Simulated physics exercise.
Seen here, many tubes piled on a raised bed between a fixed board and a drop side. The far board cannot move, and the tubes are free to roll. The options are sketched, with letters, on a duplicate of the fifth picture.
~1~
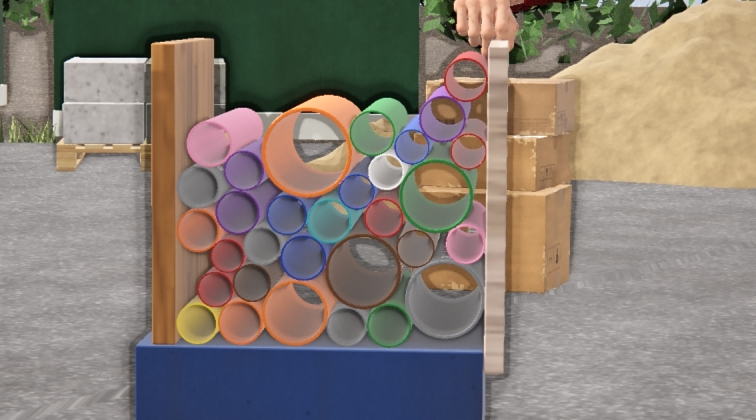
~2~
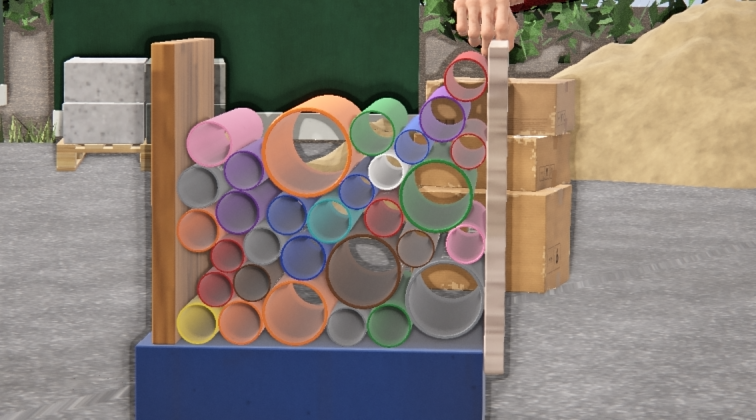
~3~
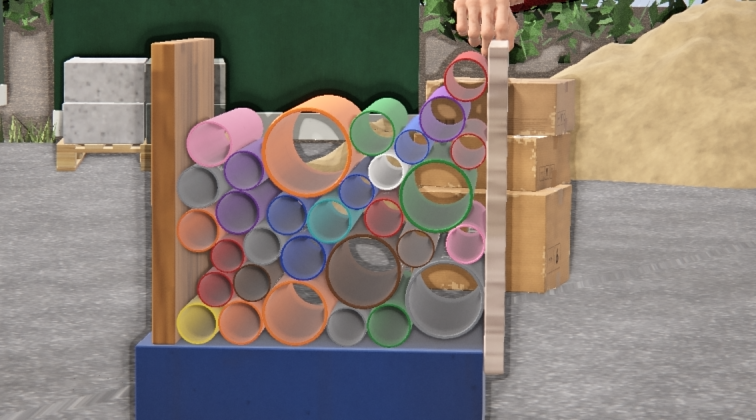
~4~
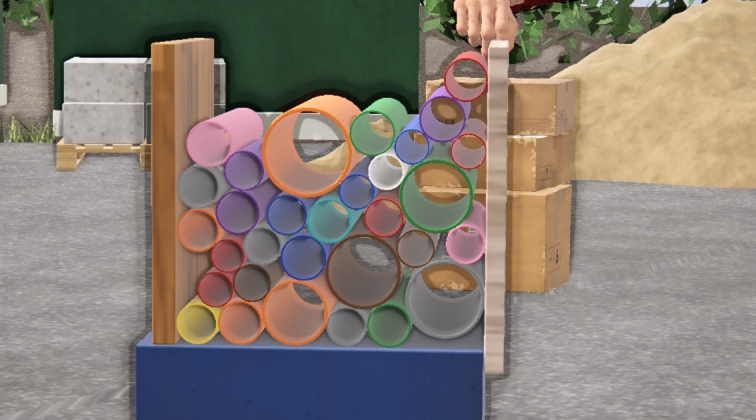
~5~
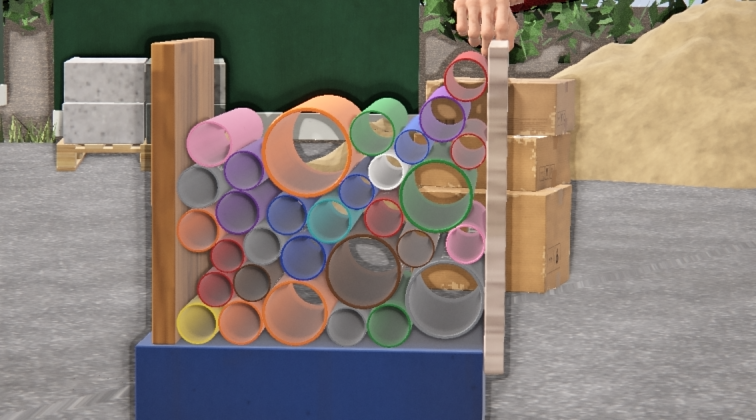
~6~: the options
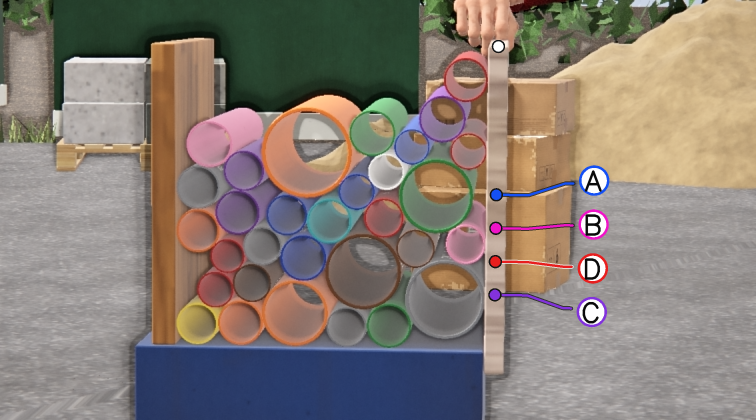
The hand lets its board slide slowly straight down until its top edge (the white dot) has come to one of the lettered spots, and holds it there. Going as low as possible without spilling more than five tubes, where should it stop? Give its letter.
Mark D is as low as it can go.
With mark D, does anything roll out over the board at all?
At D: Yes.
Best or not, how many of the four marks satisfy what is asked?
The number is three.
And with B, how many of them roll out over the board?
With B, three.
On the marked copy, A at (496, 195); B at (496, 228); C at (495, 295); D at (495, 262); the white dot at (498, 47).
With D. Early on, top of the board (487, 138).
Further on, top of the board (486, 240).
At the end, top of the board (486, 261), five out over the board.
As for the rest, A three out over the board; B three out over the board; C more than five out over the board.
